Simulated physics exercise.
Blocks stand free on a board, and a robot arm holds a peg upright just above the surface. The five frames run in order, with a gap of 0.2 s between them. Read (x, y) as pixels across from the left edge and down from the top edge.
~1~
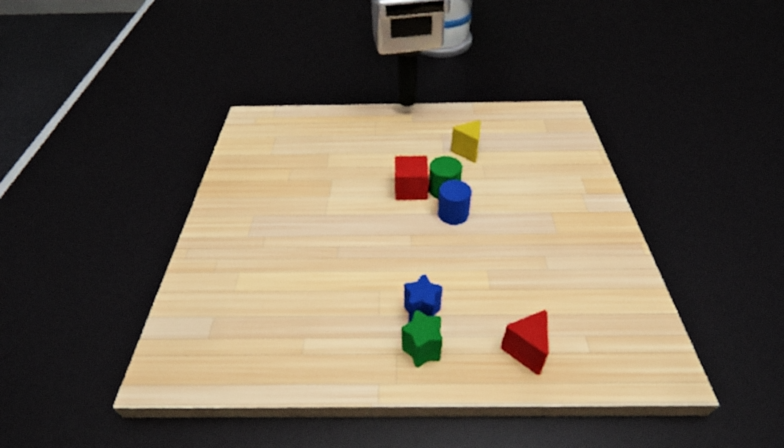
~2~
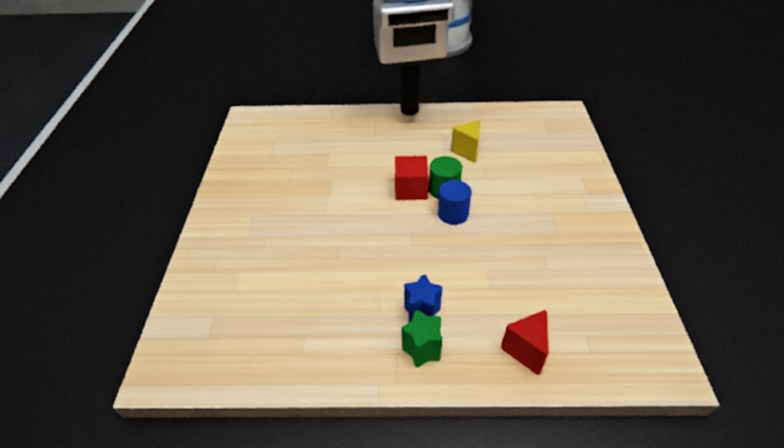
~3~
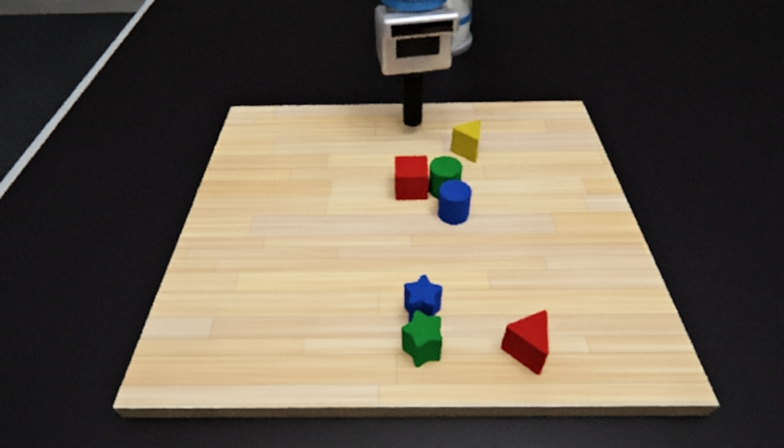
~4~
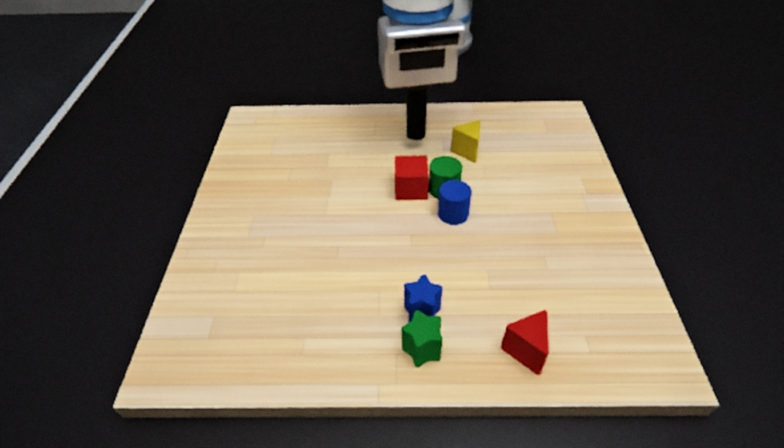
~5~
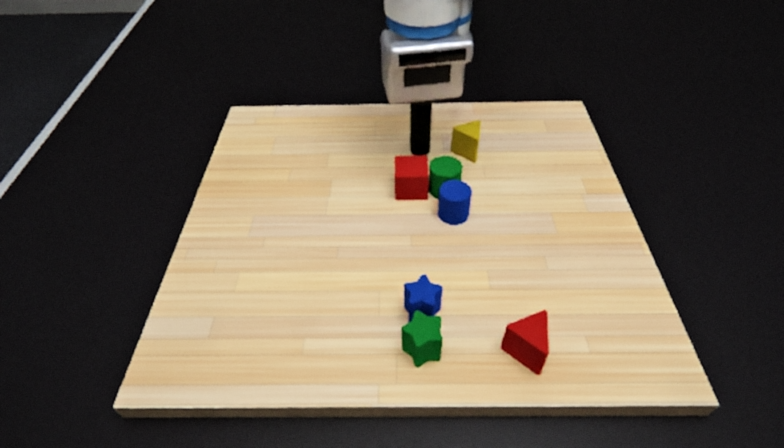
On a wooden board scattered with colourful blocks, a robot arm lowered its dark peg from the far edge toward the red cube and green cylinder, moving slightly rightward, while all the blocks stayed still.
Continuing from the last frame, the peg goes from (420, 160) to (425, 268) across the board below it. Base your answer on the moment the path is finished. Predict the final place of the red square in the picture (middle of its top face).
If I read the scene right, the answer is (392, 196).
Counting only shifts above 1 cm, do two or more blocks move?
No - that is not the case.
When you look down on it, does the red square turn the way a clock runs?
Yes, it checks out.
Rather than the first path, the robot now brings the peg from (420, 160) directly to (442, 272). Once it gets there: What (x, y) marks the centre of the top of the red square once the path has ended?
Its top middle: (401, 186).
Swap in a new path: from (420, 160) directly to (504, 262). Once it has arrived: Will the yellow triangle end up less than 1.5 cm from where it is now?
Yes, that is how it ends up.
The first path, step by step. One third of the way, peg at (421, 181); red square at (403, 182), turned 40° clockwise; green disc at (449, 168).
Two thirds of the way, peg at (422, 217); red square at (392, 196), turned 85° clockwise; green disc at (449, 168).
At the end, peg at (425, 258); red square at (392, 196), turned 90° clockwise; green disc at (449, 168); blue disc unmoved.
